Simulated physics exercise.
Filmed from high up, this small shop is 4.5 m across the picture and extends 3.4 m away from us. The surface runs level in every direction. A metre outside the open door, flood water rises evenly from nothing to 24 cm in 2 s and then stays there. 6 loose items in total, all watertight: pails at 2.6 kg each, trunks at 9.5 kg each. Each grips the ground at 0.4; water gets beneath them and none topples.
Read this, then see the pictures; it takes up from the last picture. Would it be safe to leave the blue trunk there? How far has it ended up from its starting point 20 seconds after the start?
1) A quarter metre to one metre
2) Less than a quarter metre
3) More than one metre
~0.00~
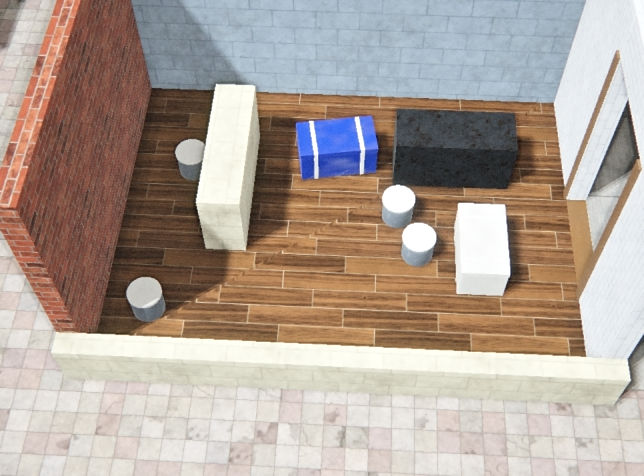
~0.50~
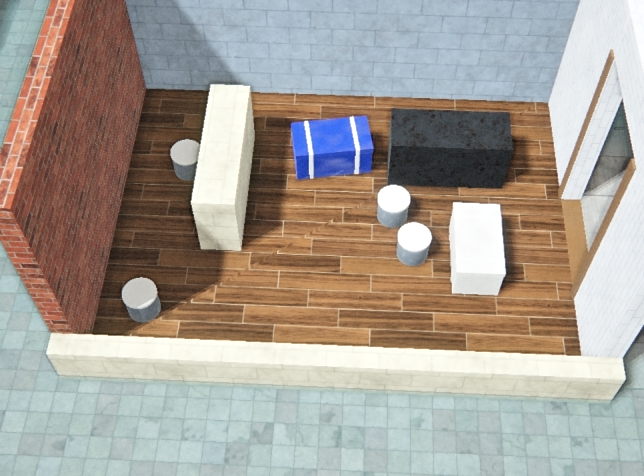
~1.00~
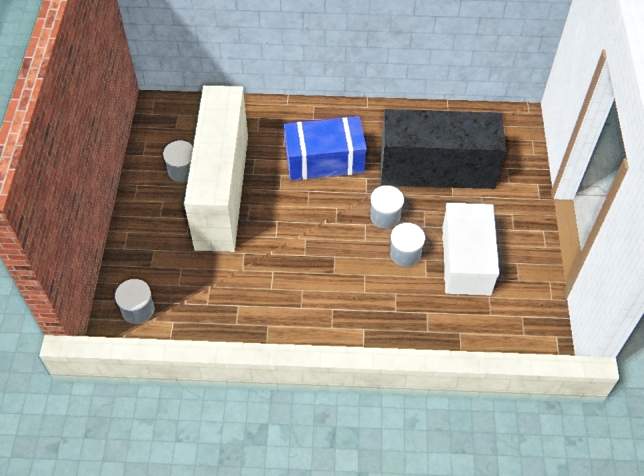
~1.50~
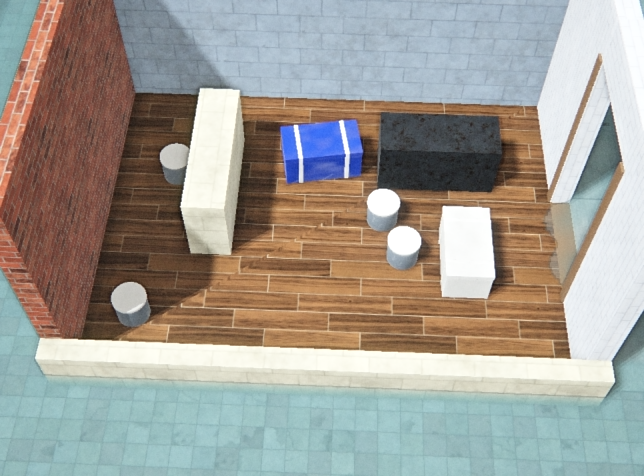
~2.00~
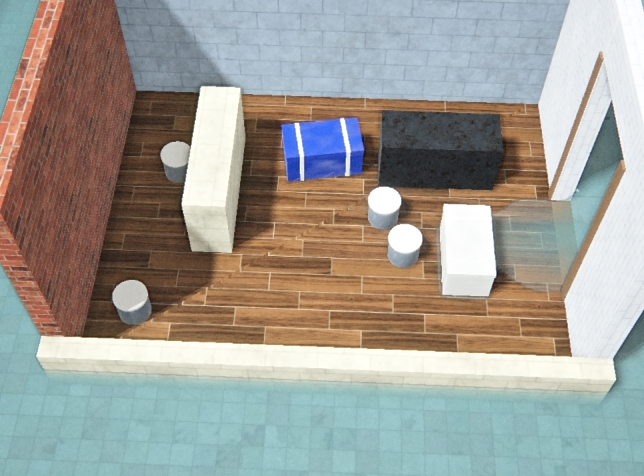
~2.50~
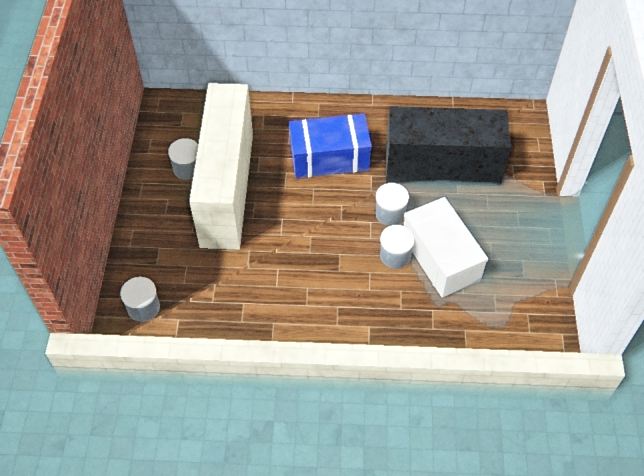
(1) A quarter metre to one metre.
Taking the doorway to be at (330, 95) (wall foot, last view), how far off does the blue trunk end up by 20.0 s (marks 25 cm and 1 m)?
I'd expect the blue trunk to get swept far off.
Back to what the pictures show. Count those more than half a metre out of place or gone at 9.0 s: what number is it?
6 of them.
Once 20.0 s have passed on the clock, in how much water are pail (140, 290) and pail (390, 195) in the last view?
Roughly 22 and 21 cm.
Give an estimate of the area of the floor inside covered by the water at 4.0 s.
I'd put it close to 8.5 m2.
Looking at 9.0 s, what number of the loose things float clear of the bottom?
Of them, 6.
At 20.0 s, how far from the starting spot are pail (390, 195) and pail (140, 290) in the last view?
250 cm, 300 cm.
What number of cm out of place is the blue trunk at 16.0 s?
Shift: About 60 cm.
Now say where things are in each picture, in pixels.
The first picture shows the blue trunk at (337, 136) rests on the ground; 0.0 m2 under water; 0 of 6 have shifted.
The second picture shows the blue trunk at (332, 136), on the bottom; 0.0 m2 under water; 0 of 6 have shifted.
The third picture shows the blue trunk at (325, 136), on the bottom; 0.0 m2 under water; 0 of 6 have shifted.
The fourth picture shows the blue trunk at (321, 140), on the bottom; 0.0 m2 under water; 0 of 6 have shifted.
The fifth picture shows the blue trunk at (322, 137), on the bottom; 0.7 m2 under water; 0 of 6 have shifted.
The sixth picture shows the blue trunk at (330, 134), on the bottom; water covers 2.0 m2; 2 of 6 have shifted.
After 4.0 s the blue trunk is near (326, 110), 0.3 m from its start, aground; 2 afloat.
After 9.0 s the blue trunk is near (364, 95), 0.6 m from its start, afloat; 6 afloat.
After 16.0 s the blue trunk is near (364, 90), 0.6 m from its start, afloat; 6 afloat.
After 20.0 s the blue trunk is near (364, 87), 0.6 m from its start, afloat; 6 afloat.
